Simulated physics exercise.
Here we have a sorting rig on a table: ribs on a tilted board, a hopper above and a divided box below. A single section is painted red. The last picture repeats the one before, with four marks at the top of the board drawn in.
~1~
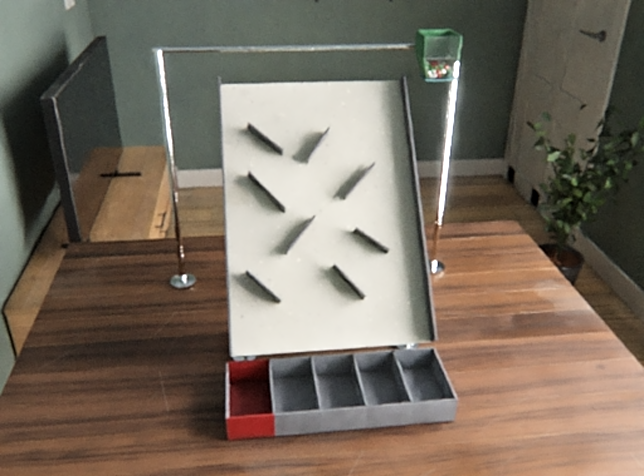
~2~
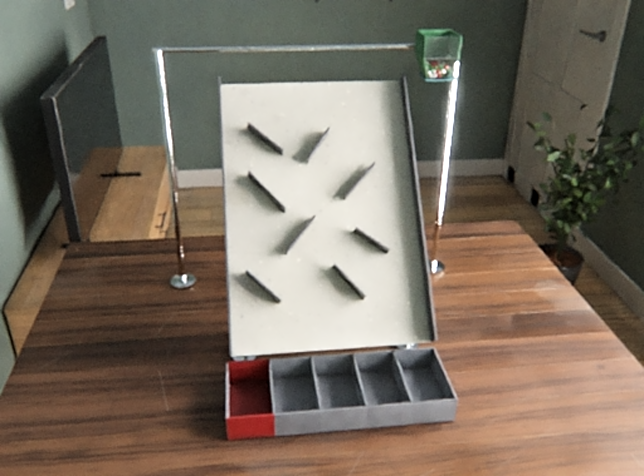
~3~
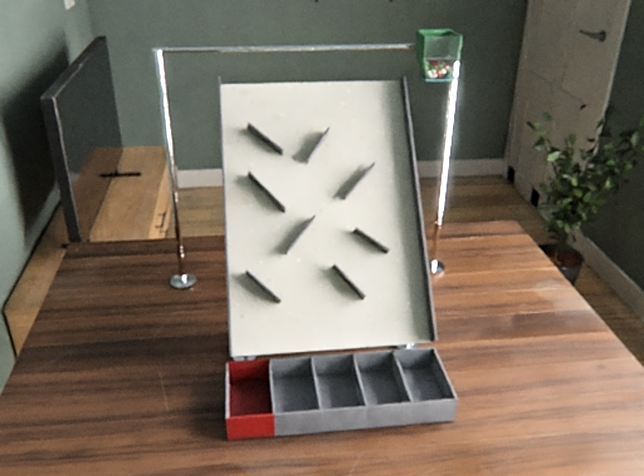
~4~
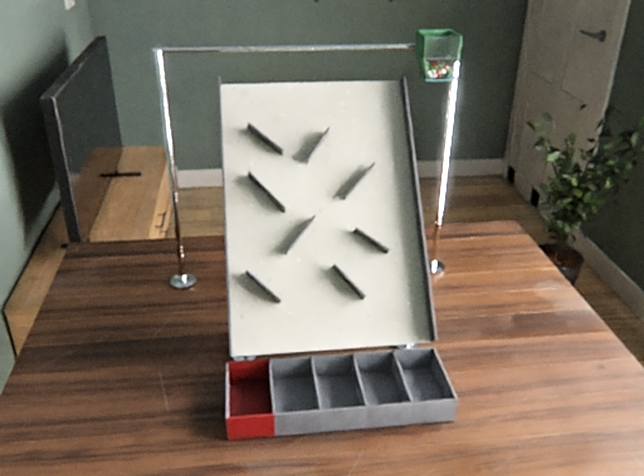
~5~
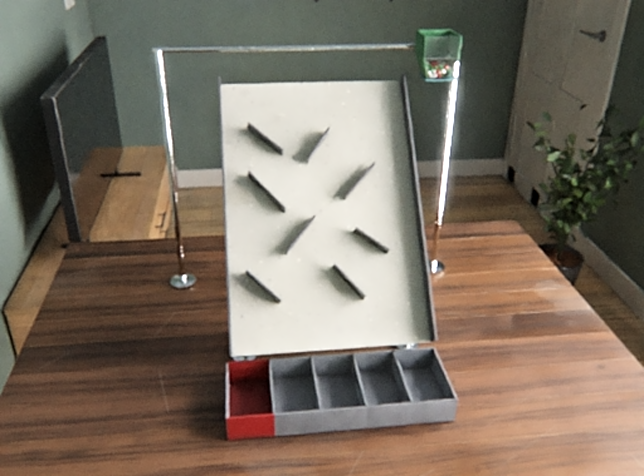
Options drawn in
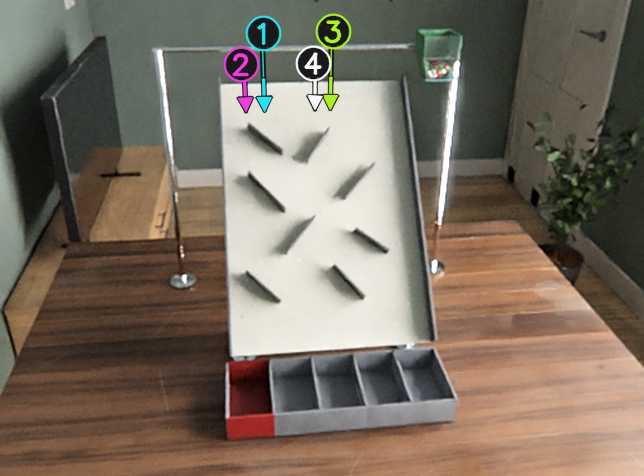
A tilted white board with dark ribs stood on a wooden table, with a green hopper of beads above its right side and a divided box below, its leftmost section red; nothing visibly moved.
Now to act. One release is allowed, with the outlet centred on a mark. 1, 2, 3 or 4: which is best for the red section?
The best mark is 2.
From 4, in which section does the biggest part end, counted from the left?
It is the third one.
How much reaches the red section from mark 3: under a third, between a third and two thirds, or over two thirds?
It is under a third.
On the marked copy, mark 1 meets the board at (264, 106); mark 2 meets the board at (245, 106); mark 3 meets the board at (330, 104); mark 4 meets the board at (315, 104).
With 1, a small part in the red section, most in other sections, a small part outside the box.
With 2, about a third in the red section, about a third in other sections, about a quarter outside the box.
With 3, a stray few in the red section, most in other sections, about a quarter outside the box.
With 4, none in the red section, nearly all in other sections, a stray few outside the box.
